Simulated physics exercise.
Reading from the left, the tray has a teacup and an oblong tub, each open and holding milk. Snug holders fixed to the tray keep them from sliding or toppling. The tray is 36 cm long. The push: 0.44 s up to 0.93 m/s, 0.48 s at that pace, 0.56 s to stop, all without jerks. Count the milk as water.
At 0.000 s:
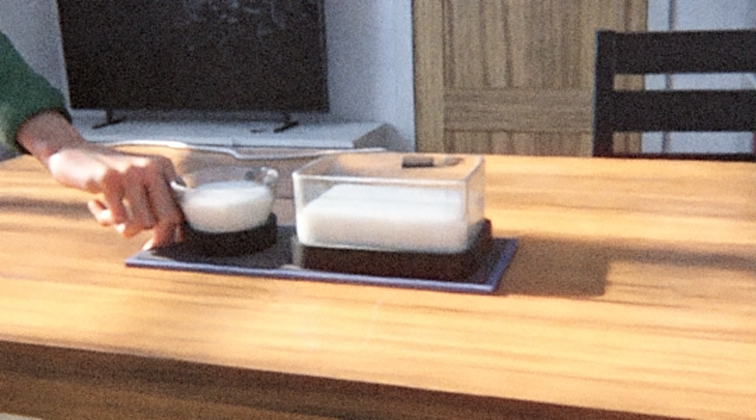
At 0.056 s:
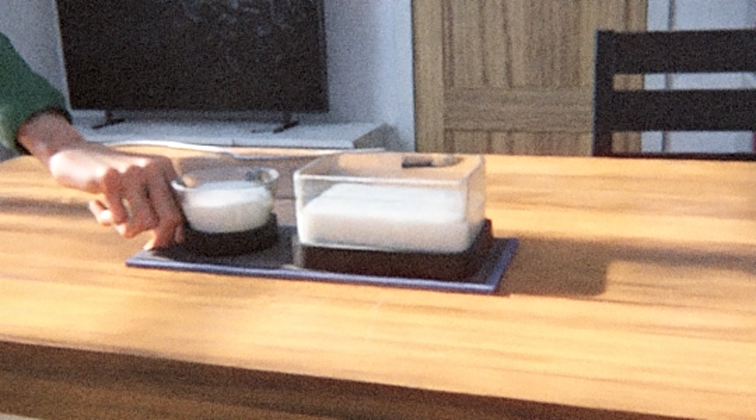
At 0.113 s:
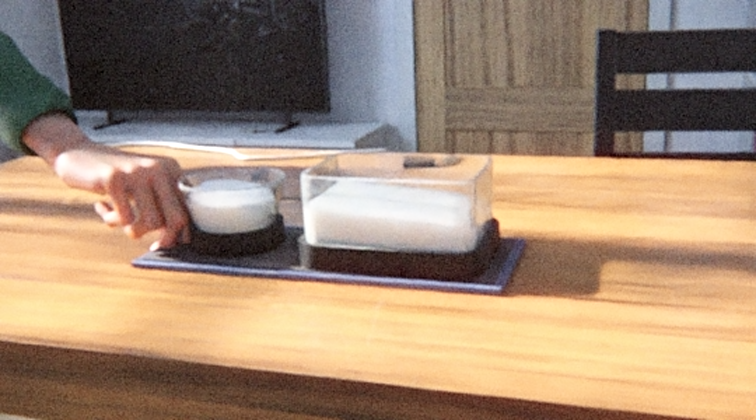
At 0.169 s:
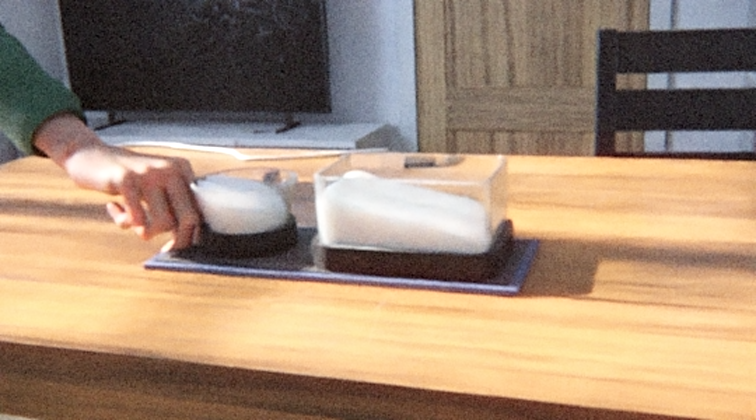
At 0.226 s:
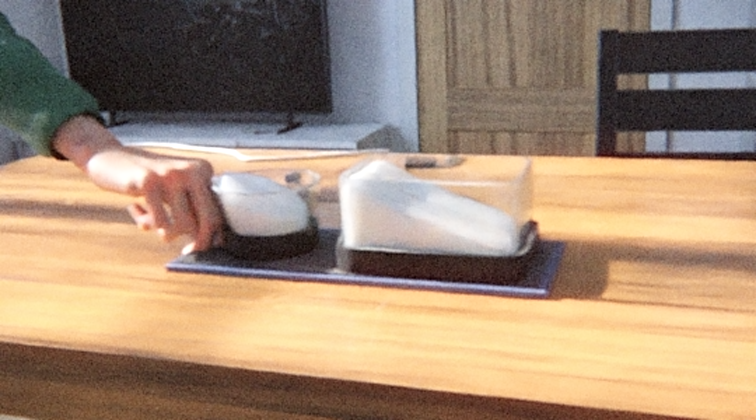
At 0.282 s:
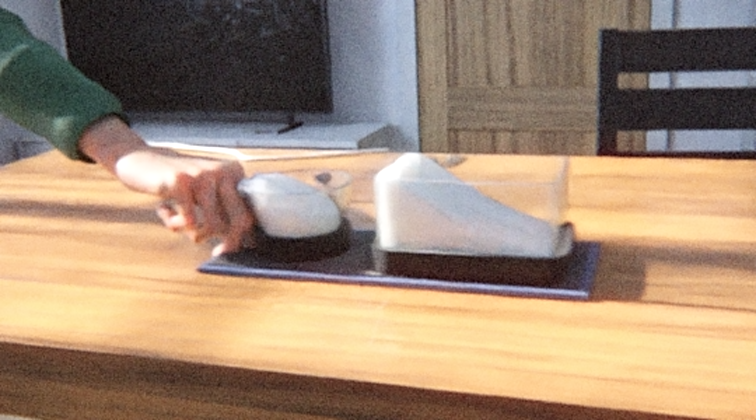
On a wooden table, a hand pushes a tray rightward, and milk tilts in two containers.
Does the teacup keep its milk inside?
The teacup spills.
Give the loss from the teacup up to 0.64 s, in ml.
About 4 ml.
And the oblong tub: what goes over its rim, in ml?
About 30 ml.
Then, 0.64 s in, the tray moves at 0.93 m/s; losses from the left are 4, 5 ml.
Then, 1.00 s in, the tray moves at 0.88 m/s; losses from the left are 4, 11 ml.
Then, 1.37 s in, the tray moves at 0.09 m/s; losses from the left are 6, 30 ml.
Then, 1.73 s in, the tray moves at 0.00 m/s; losses from the left are 6, 30 ml.
Finally, losses from the left are 6, 30 ml.
